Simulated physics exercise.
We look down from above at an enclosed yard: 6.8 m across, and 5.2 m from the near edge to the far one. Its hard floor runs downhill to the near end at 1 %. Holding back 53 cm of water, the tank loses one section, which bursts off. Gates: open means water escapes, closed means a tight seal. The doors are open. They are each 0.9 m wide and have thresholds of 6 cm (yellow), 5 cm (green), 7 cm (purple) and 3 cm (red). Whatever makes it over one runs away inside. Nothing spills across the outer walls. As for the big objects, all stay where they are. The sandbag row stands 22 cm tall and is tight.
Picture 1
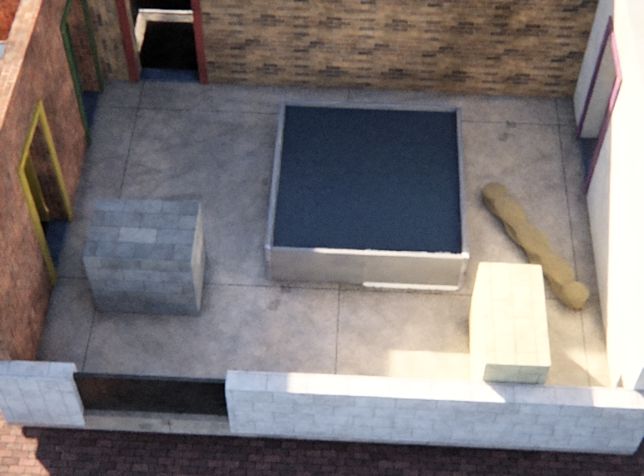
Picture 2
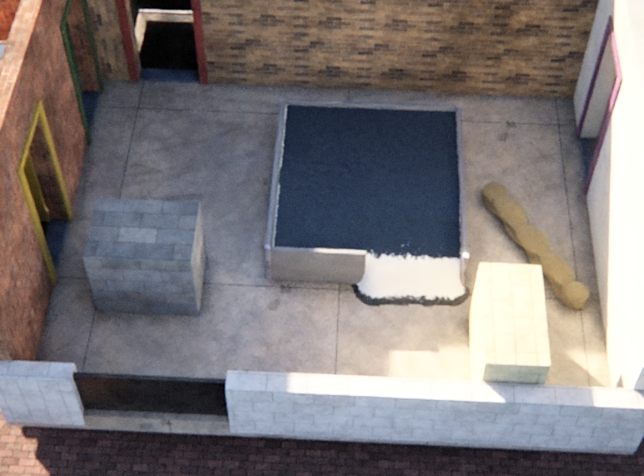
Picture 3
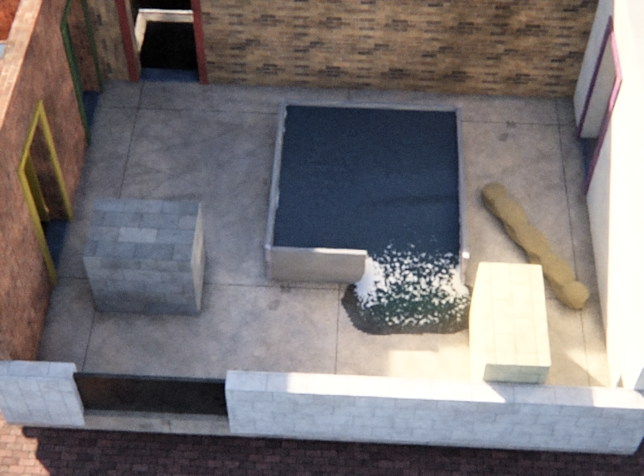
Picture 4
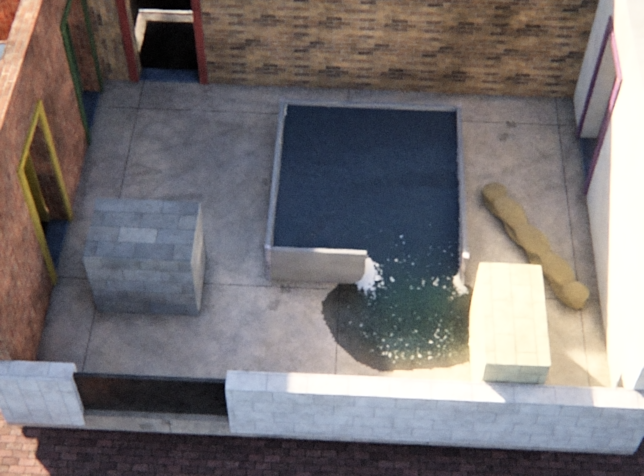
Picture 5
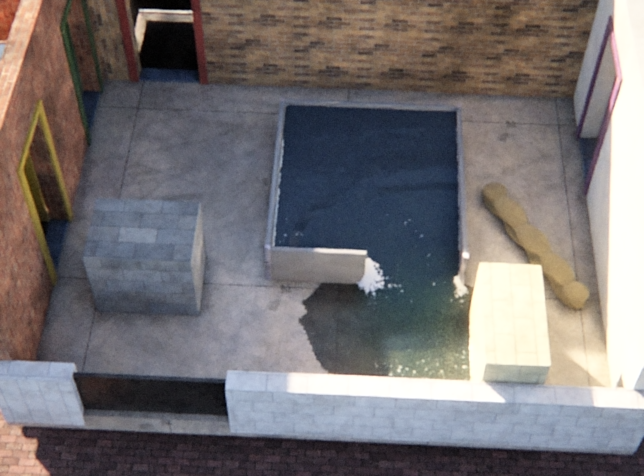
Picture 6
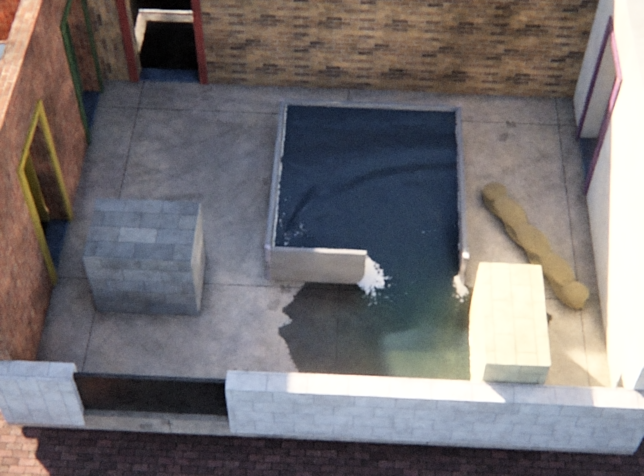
To begin with, dark water lies still in a square tank in a walled yard, between a grey block and a pale one. Part of the tank's near wall gives way at the right, and foaming water bursts onto the floor. The dark pool then spreads toward the near wall and leftward.
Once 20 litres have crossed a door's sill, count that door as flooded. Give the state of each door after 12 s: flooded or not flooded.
Yellow door: The inflow ends up higher than the cap; green door: The inflow ends up higher than the cap; purple door: The inflow ends up lower than the cap; red door: The inflow ends up higher than the cap.
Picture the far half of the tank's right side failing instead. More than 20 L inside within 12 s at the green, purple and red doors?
Door by door - green: Out of bounds, purple: Out of bounds, red: Within bounds.
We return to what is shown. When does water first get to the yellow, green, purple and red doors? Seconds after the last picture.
So, yellow at 2.6 s, then green at 4.0 s, purple at 5.0 s, and red at 4.5 s.
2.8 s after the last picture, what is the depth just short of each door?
Depths in cm: Yellow 5, green 0, purple 0, red 0.
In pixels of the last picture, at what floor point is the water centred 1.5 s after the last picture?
Roughly (378, 257).
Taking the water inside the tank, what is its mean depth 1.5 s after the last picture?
Some 35 cm on average.
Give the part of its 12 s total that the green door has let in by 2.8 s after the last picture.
0 percent or so by then.
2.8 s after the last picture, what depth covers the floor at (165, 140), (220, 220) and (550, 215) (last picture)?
Roughly 0, 4, 0 cm.
Then, 0.7 s after the last picture water covers 15 % of the floor and is deepest (49 cm) near (460, 400); yellow door not reached, green door not reached, purple door not reached, red door not reached.
Then, 1.5 s after the last picture water covers 25 % of the floor and is deepest (47 cm) near (445, 414); yellow door not reached, green door not reached, purple door not reached, red door not reached.
Then, 2.8 s after the last picture water covers 45 % of the floor and is deepest (36 cm) near (56, 342); yellow door 5 cm at the sill, 0 L in, green door not reached, purple door not reached, red door not reached.
Then, 6.3 s after the last picture water covers 85 % of the floor and is deepest (23 cm) near (28, 394); yellow door 9 cm at the sill, 18 L in, green door 6 cm at the sill, 1 L in, purple door 2 cm at the sill, 0 L in, red door 11 cm at the sill, 67 L in.
Then, 11.3 s after the last picture water covers 95 % of the floor and is deepest (14 cm) near (28, 394); yellow door 7 cm at the sill, 38 L in, green door 11 cm at the sill, 60 L in, purple door 9 cm at the sill, 1 L in, red door 9 cm at the sill, 207 L in.
